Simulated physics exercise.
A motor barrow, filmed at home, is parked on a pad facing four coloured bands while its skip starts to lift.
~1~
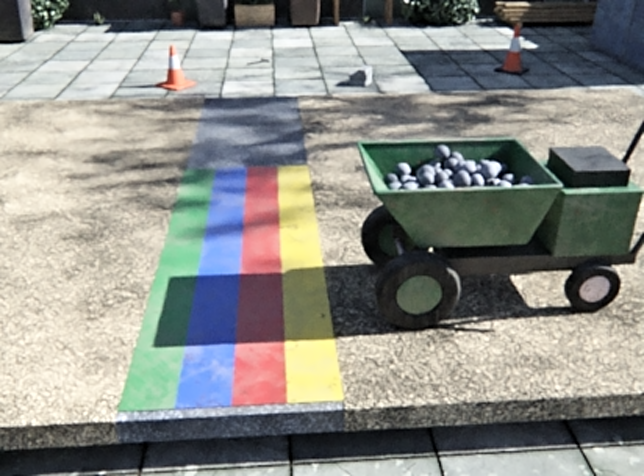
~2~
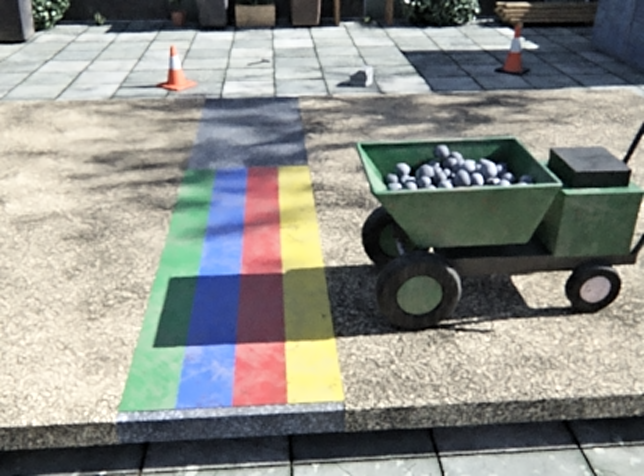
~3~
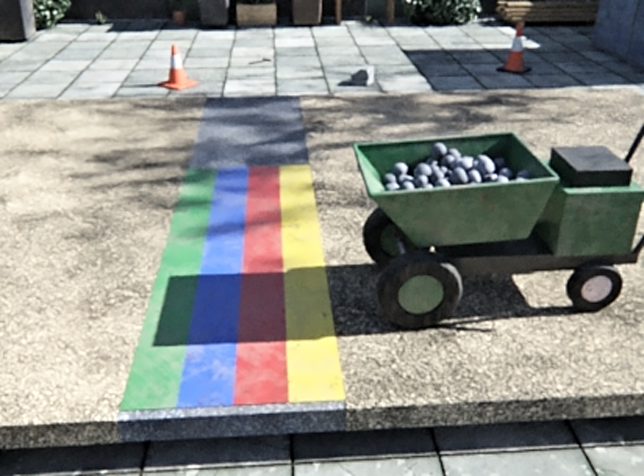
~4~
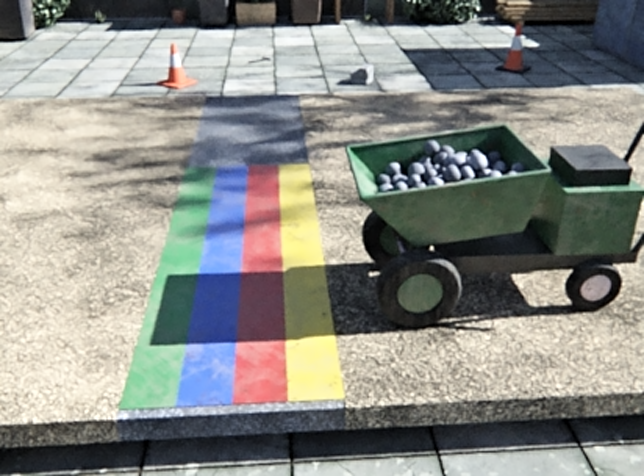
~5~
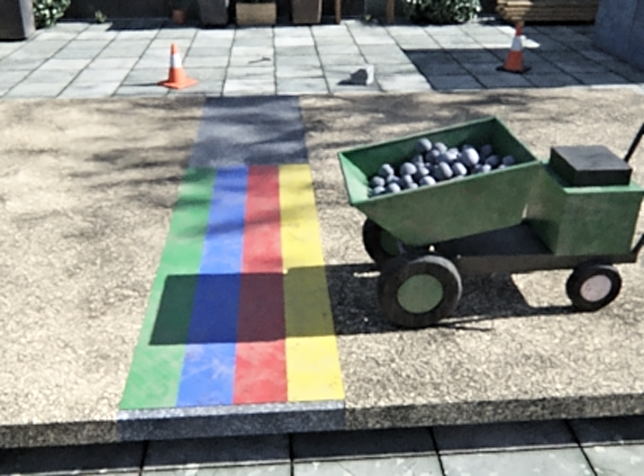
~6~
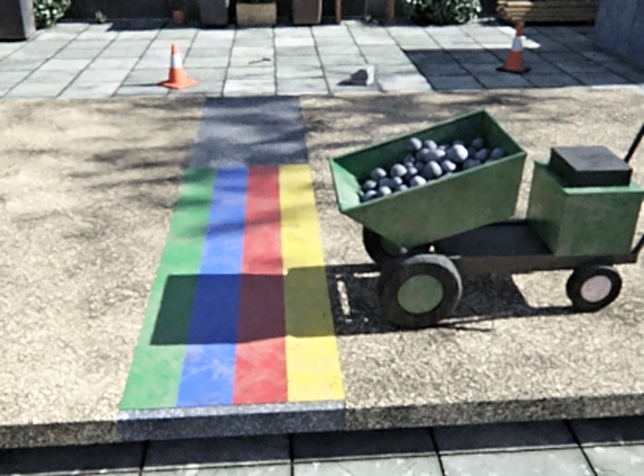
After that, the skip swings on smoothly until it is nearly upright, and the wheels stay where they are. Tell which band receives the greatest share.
I would say the red band receives it.
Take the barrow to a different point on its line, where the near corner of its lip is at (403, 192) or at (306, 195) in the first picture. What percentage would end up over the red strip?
The first stop gives 30 per cent; the second gives 0 per cent.
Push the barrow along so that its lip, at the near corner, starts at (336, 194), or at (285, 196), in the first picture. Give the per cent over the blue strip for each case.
Result: Try 1 = 40 %, try 2 = 20 %.
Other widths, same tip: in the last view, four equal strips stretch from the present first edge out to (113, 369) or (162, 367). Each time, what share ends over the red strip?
The first comes to 40 per cent and the second to 30 per cent.
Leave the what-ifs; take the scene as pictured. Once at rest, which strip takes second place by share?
That would be the blue strip, in second.
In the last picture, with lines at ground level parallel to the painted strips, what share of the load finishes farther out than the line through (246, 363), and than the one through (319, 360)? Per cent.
40 % and 80 %.
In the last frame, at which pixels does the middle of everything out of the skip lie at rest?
I'd say the middle ends up at about (249, 291).
Just after the last frame, skip tipped steeply; every one in the skip.
A moment on, skip tipped right over; the larger part in the skip; just a few over the yellow strip; about a tenth over the red strip; just a few falling.
Further on, skip tipped right over; roughly a quarter in the skip; about a tenth over the yellow strip; roughly a third over the red strip; roughly a quarter over the blue strip; about a tenth over the green strip; just a few off the paint.
When it is over, skip tipped right over; roughly a quarter in the skip; about a tenth over the yellow strip; roughly a third over the red strip; roughly a quarter over the blue strip; about a tenth over the green strip; just a few off the paint.
